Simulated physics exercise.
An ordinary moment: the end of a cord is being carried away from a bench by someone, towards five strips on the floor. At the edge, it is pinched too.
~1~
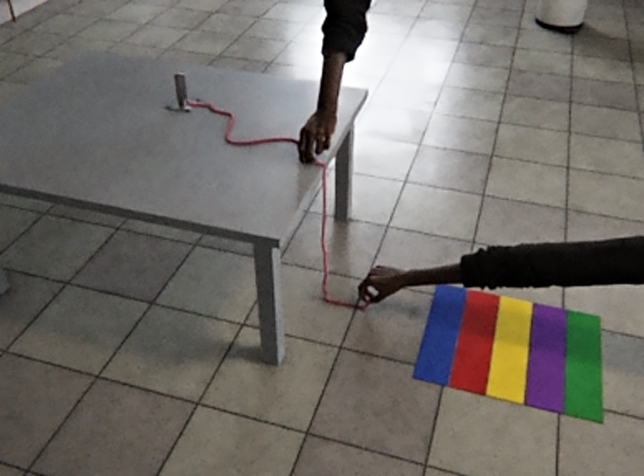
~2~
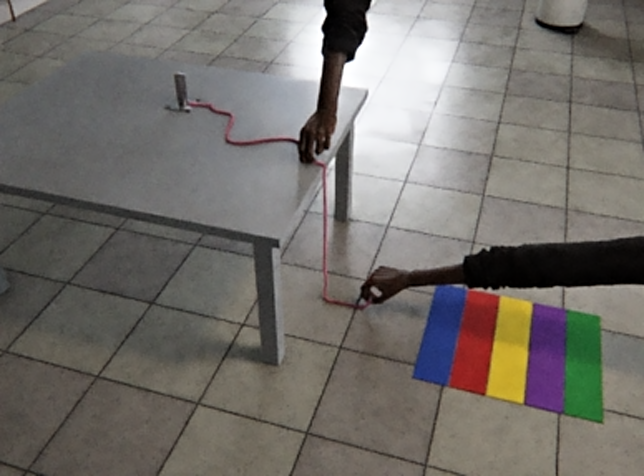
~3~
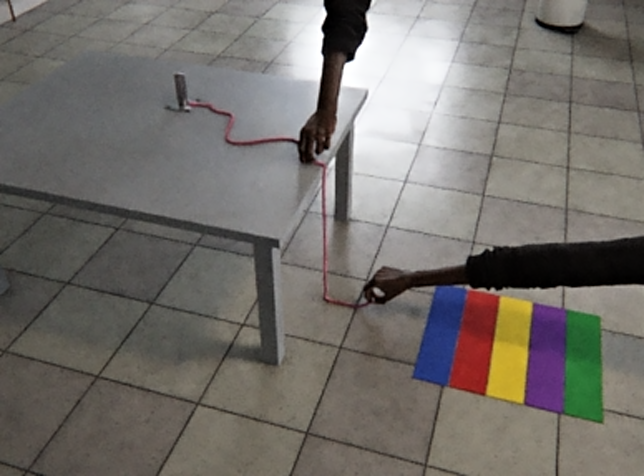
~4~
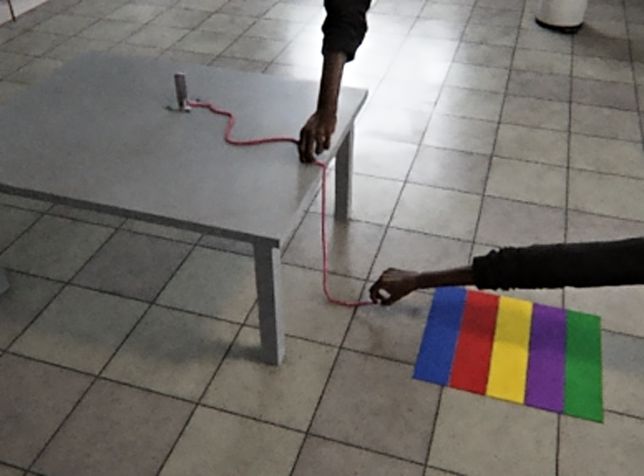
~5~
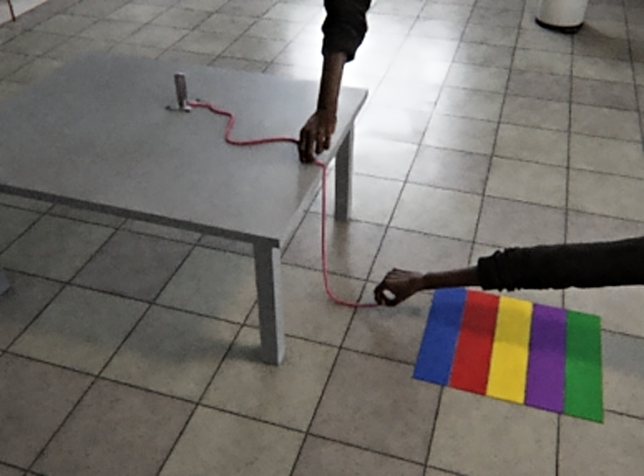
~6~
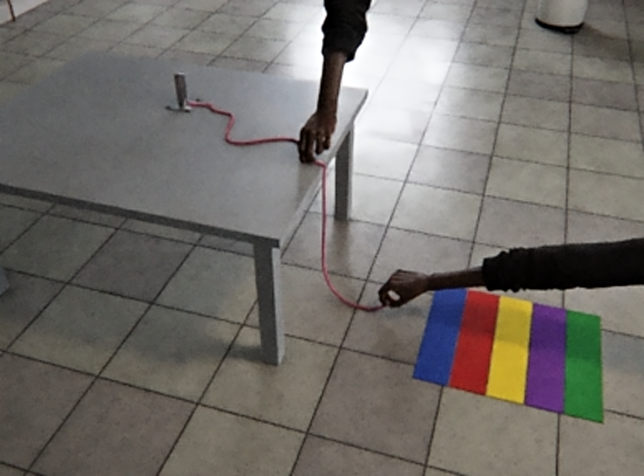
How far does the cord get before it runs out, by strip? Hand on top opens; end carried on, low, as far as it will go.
As far as the purple strip.
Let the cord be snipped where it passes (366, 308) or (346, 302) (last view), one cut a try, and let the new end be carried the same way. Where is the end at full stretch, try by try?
In order, about (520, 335) and about (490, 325).
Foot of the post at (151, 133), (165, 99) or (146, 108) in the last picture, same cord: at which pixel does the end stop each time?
About (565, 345), (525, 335) and (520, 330).
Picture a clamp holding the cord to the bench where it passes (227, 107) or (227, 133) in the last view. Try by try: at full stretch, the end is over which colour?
One after the other: Purple, then yellow.
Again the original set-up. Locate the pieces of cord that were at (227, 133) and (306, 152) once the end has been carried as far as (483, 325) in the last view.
Roughly (262, 132) for one and roughly (332, 187) for the other.
Soon after, end near (483, 325); over red.
After that, end near (528, 334); over yellow.
At the stop, end near (556, 340); over purple. It gets as far as the purple strip.
